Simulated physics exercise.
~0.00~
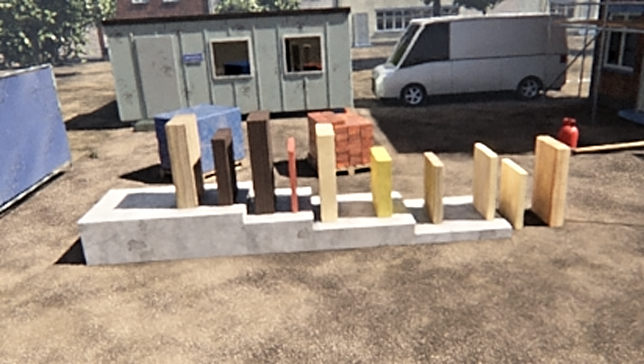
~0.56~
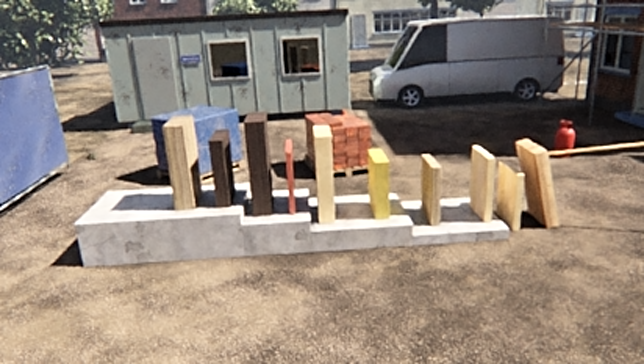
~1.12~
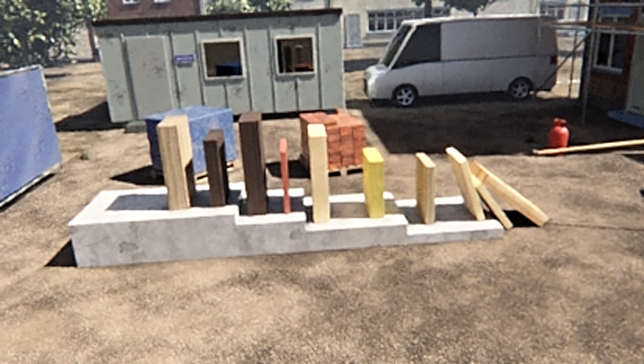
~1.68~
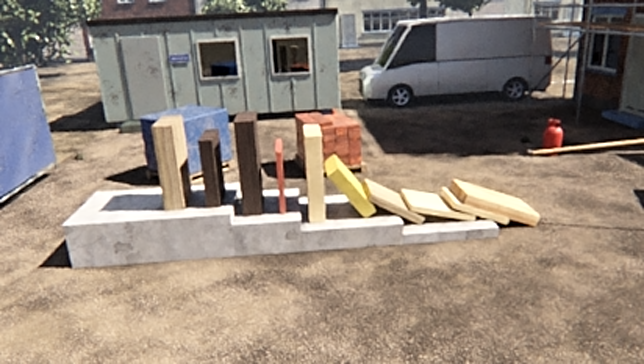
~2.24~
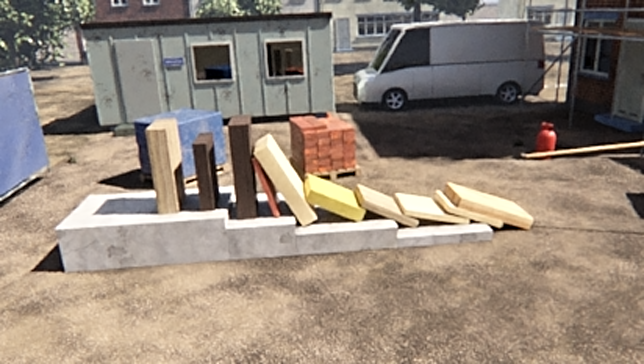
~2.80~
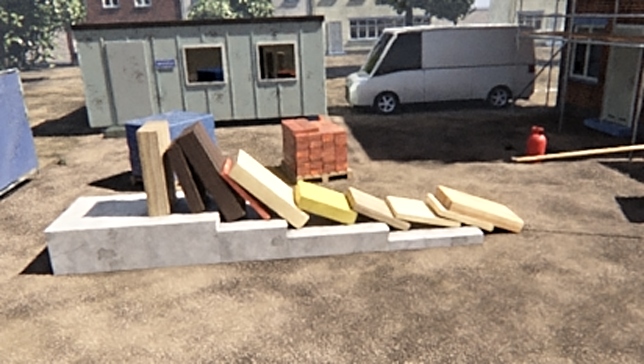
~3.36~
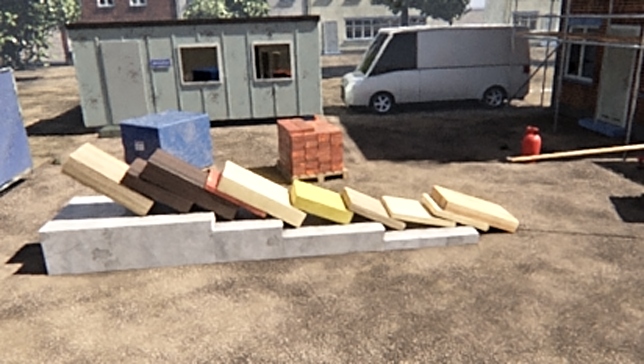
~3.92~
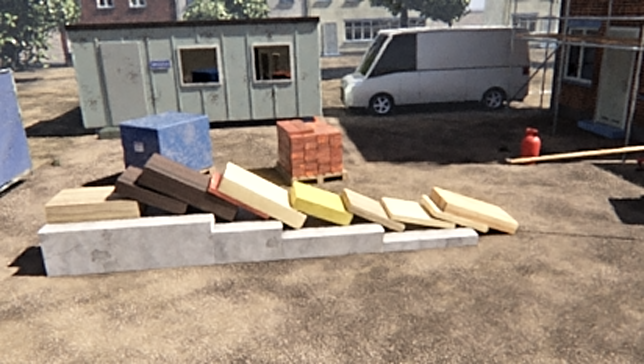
Ten thick boards on low concrete steps toppling leftward one after another from the right, until every one lies fallen or leaning.
